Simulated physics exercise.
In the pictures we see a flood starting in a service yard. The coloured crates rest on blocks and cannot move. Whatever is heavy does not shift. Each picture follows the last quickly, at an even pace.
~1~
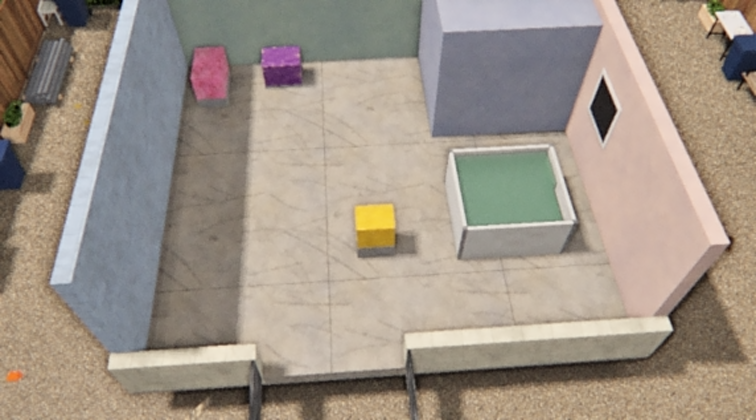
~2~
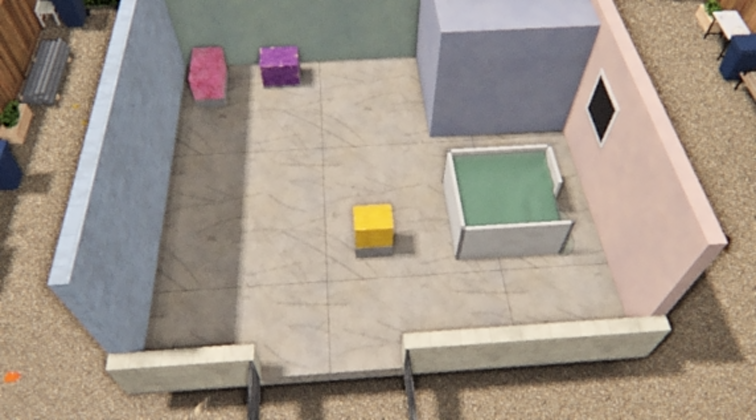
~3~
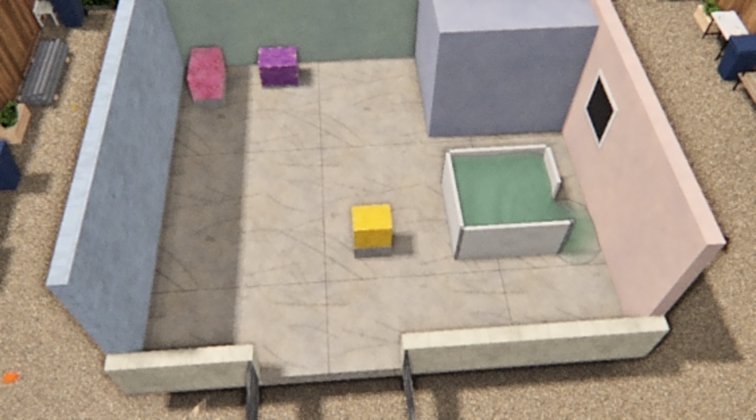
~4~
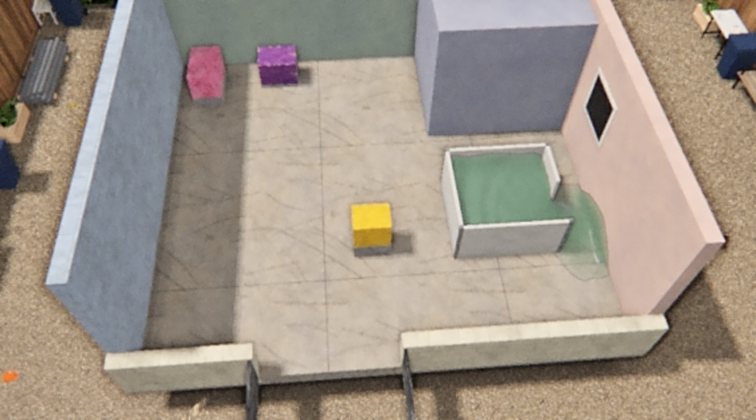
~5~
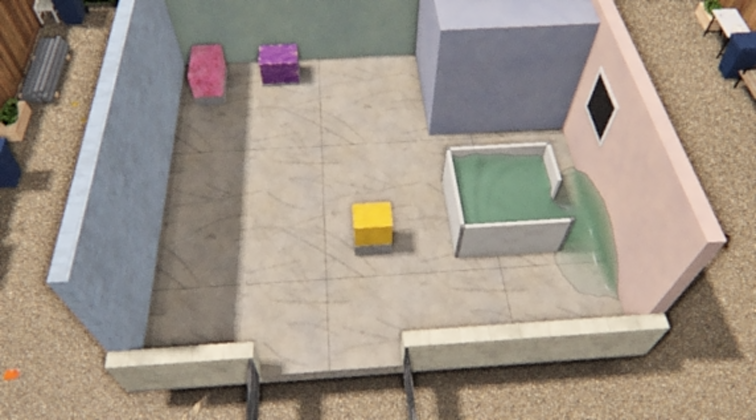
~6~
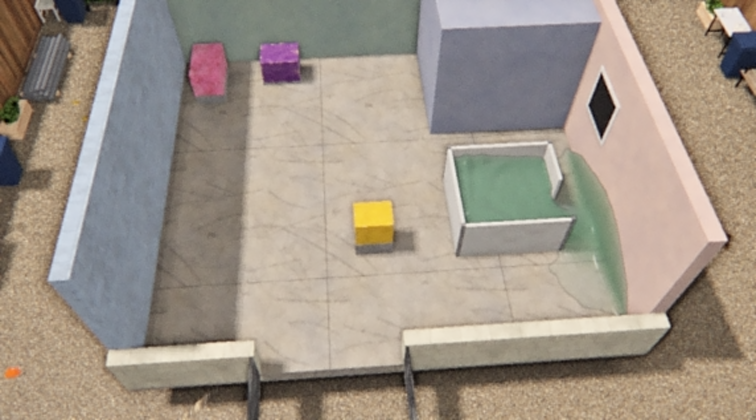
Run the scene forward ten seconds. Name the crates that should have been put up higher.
Result: The purple crate is hit. The pink crate is spared. The yellow crate is spared.
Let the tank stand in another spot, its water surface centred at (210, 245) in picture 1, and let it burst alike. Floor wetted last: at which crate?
Pink one.
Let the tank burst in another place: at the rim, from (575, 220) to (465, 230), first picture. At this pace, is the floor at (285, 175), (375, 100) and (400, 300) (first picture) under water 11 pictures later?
Spared, then spared, then sodden.
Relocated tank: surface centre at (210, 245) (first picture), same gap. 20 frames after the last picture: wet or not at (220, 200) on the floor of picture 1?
Untouched.
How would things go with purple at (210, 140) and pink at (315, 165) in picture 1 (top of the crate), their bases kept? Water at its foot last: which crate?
My guess is the purple-painted one.
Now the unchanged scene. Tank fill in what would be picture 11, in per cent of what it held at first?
Around 62 percent, give or take.
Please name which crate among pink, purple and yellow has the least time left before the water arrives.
I reckon it's the one in yellow.
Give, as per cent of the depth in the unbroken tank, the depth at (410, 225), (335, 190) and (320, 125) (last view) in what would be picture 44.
Readings in sequence: 4, 6, 2 percent.
A moment on, water covers 10 % of the floor; the purple crate not reached, the pink crate not reached, the yellow crate not reached.
Next, water covers 25 % of the floor; the purple crate not reached, the pink crate not reached, the yellow crate not reached.
Then, water covers 55 % of the floor; the purple crate not reached, the pink crate not reached, the yellow crate water round its plinth.
Later, water covers 80 % of the floor; the purple crate not reached, the pink crate water round its plinth, the yellow crate water round its plinth.
In the end, water covers 90 % of the floor; the purple crate was topped, the pink crate stayed above the water, the yellow crate stayed above the water.
